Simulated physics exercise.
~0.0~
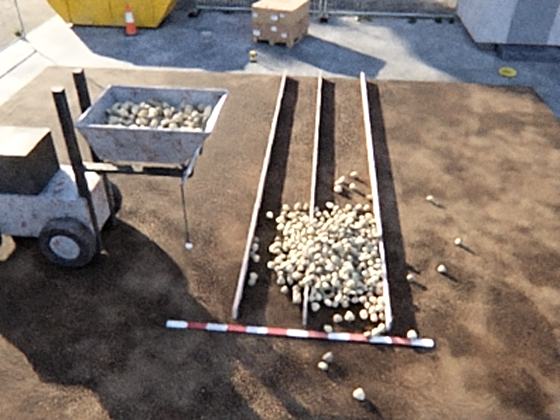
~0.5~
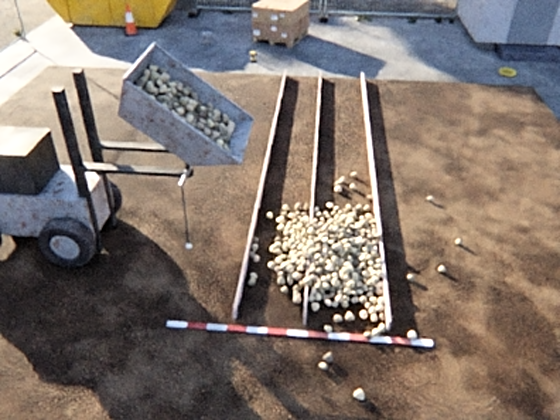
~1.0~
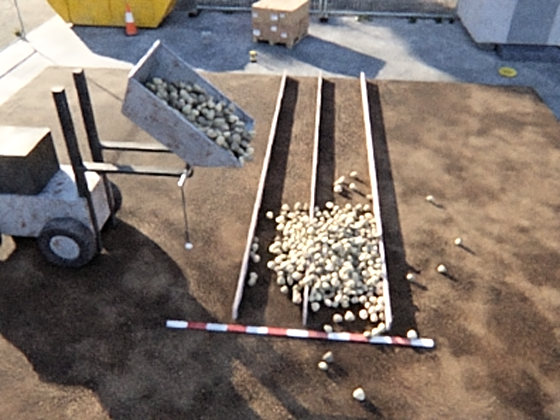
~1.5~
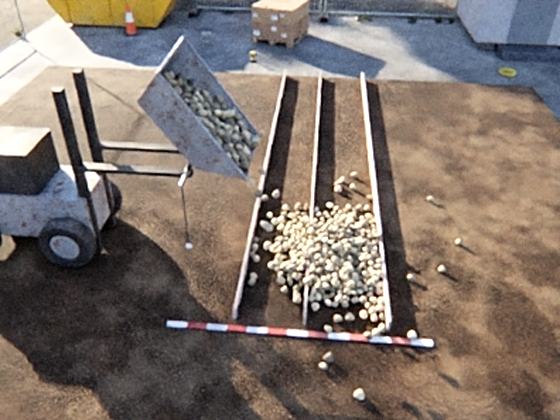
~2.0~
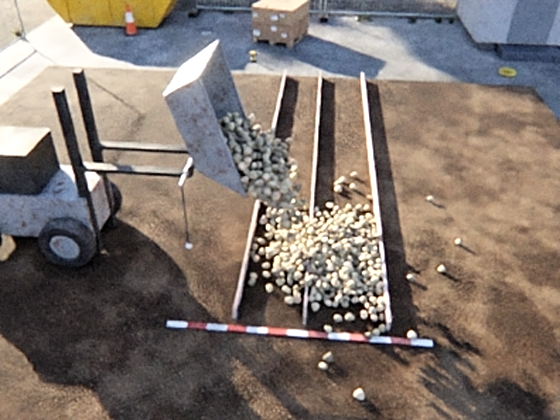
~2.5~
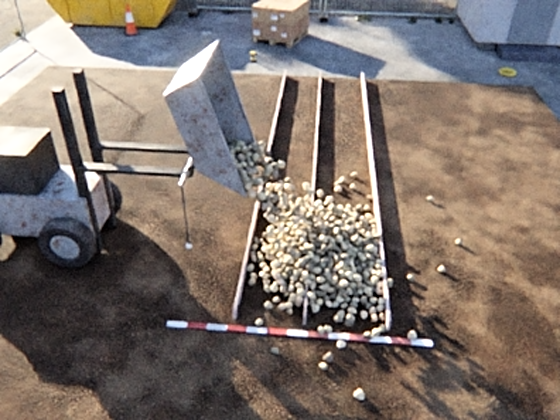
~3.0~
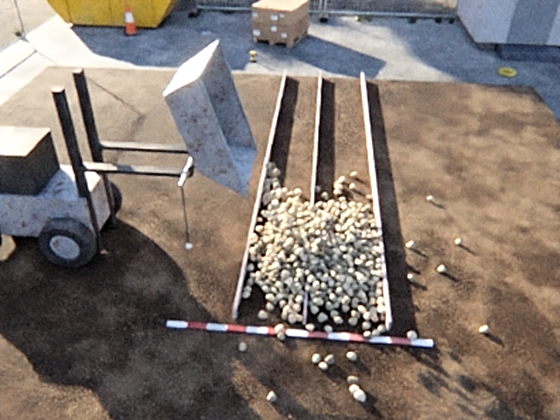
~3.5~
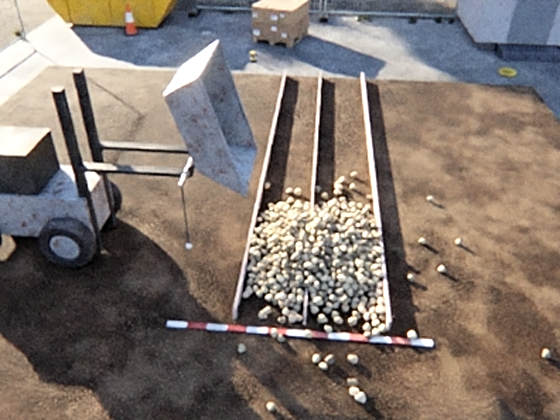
A fork truck tips its skip in stages, emptying pale cobbles onto the planked heap.
